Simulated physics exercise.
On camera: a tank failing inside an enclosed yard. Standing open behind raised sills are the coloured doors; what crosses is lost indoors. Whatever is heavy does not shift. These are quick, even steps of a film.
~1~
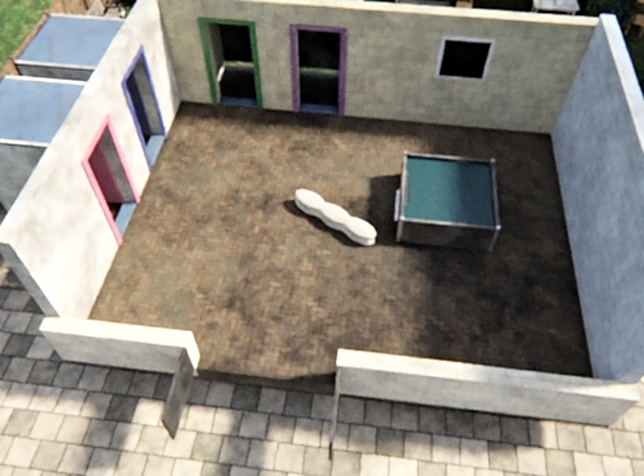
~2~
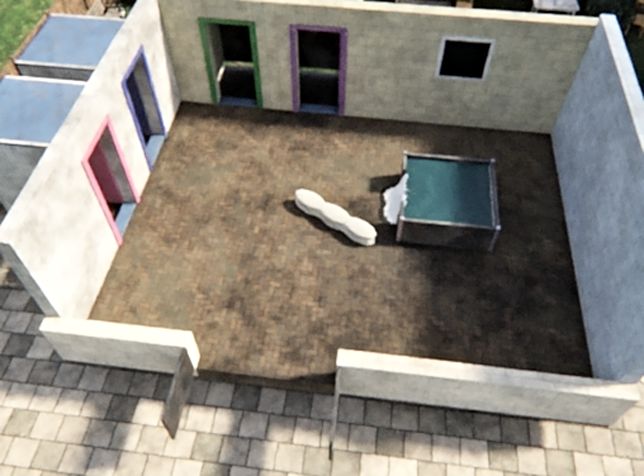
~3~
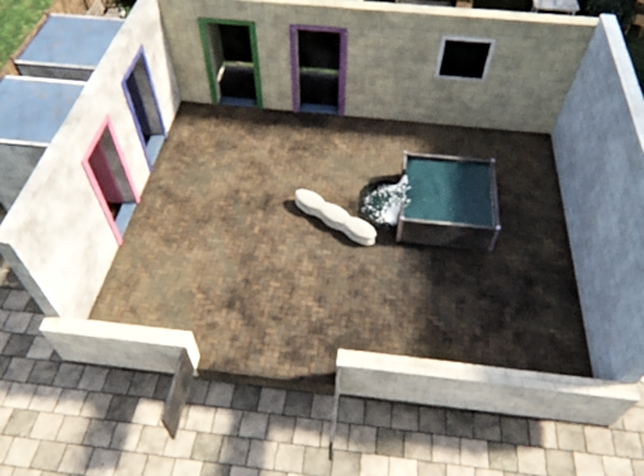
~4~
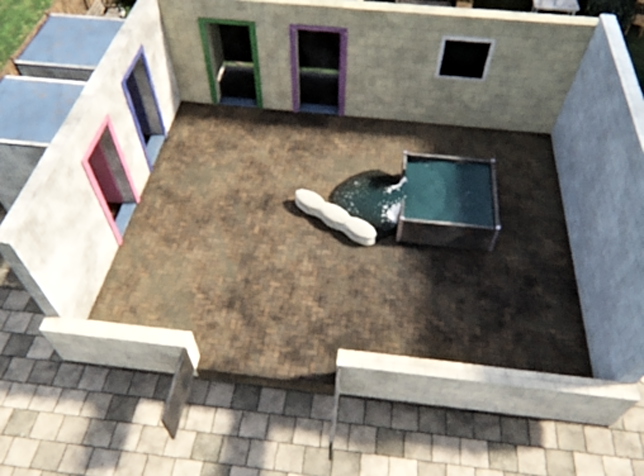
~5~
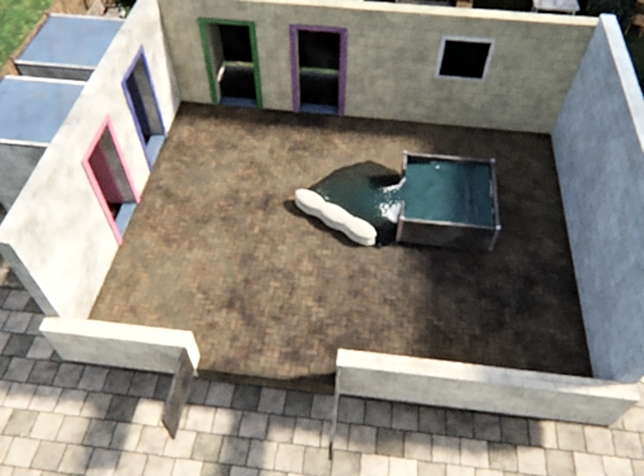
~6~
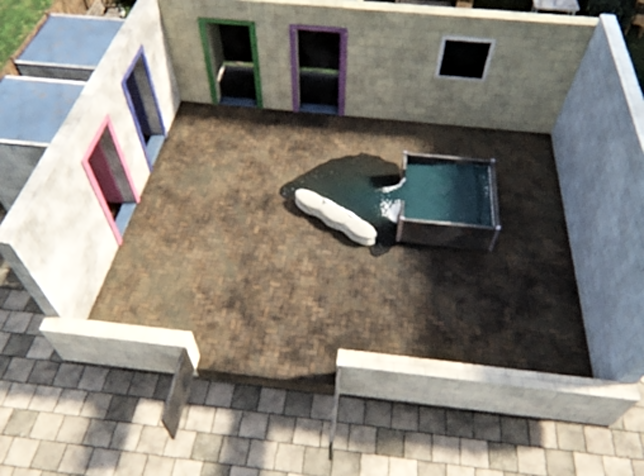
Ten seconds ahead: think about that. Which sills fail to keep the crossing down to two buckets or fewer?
One by one: Purple door: Too much water, pink door: Little enough water, blue door: Little enough water, green door: Too much water.
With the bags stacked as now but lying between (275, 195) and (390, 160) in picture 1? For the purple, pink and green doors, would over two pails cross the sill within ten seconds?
Well, the purple door comes in short, the pink door breaks the limit too, while the green door comes in short.
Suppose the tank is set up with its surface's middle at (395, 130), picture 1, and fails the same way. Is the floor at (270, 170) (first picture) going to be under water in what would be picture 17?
That patch would be swamped, I'd say.
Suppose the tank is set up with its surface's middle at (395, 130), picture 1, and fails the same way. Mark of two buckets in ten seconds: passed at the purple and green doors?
Purple door: Exceeds the limit; green door: Exceeds the limit.
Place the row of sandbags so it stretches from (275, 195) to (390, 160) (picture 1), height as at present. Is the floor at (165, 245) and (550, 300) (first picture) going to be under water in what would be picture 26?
In turn: Submerged, spared.
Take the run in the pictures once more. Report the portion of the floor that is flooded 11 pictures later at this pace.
Roughly 25 percent, I reckon.
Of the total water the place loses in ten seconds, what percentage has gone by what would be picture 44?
Around 60 percent.
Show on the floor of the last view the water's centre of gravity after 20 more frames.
That comes out near (341, 179).
A moment on, water covers 10 % of the floor; the purple door not reached, the pink door not reached, the blue door not reached, the green door not reached.
Next, water covers 25 % of the floor; the purple door wet at the sill, nothing in, the pink door not reached, the blue door wet at the sill, nothing in, the green door wet at the sill, nothing in.
Then, water covers 25 % of the floor; the purple door under two buckets in, the pink door not reached, the blue door wet at the sill, nothing in, the green door over two buckets in.
Later, water covers 35 % of the floor; the purple door over two buckets in, the pink door wet at the sill, nothing in, the blue door wet at the sill, nothing in, the green door far over two buckets in.
In the end, water covers 60 % of the floor; the purple door over two buckets in, the pink door under two buckets in, the blue door wet at the sill, nothing in, the green door far over two buckets in.
